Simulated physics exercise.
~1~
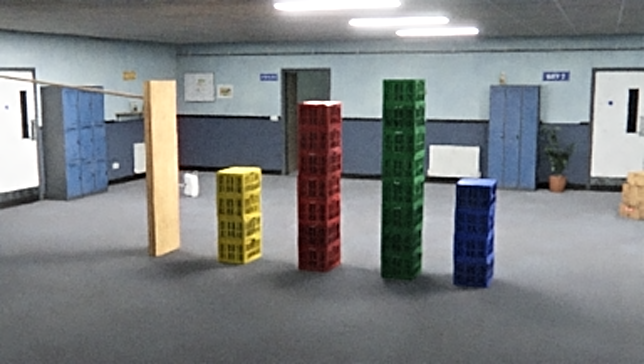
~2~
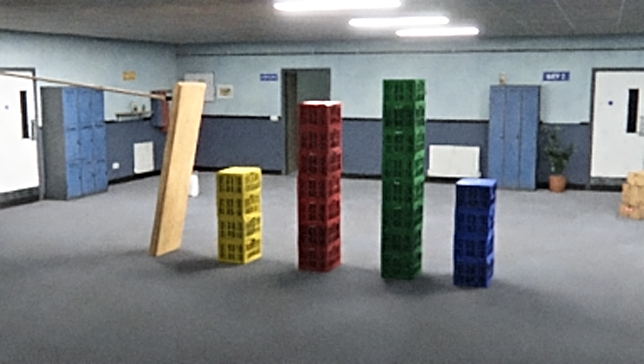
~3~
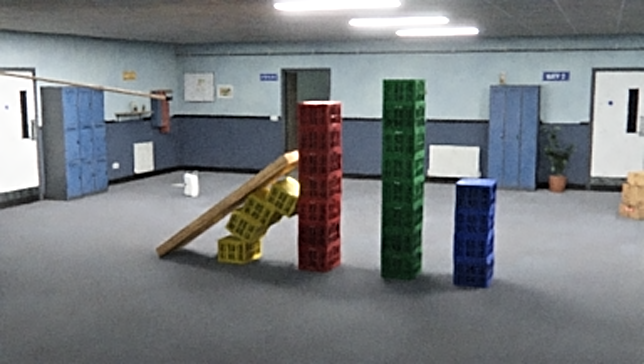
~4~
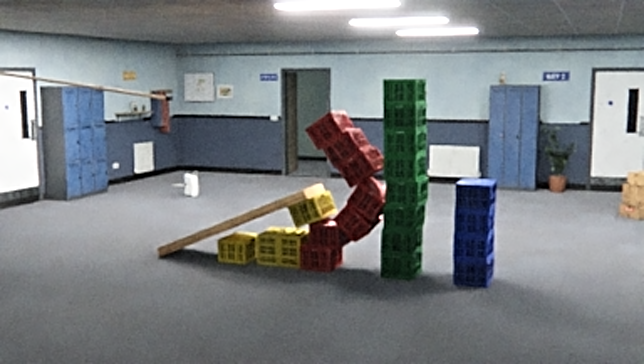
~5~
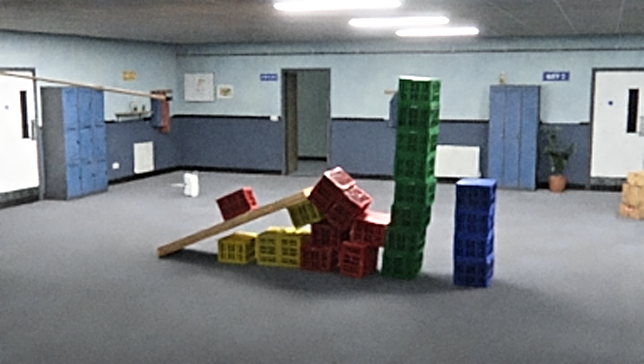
The footage shows an upright board tipping right onto a row of stacked crates, knocking over the yellow stack and then the red one, whose crates tumble into a heap beside the sloping board, while the green stack leans slightly right, still standing, and the blue stack stays put.
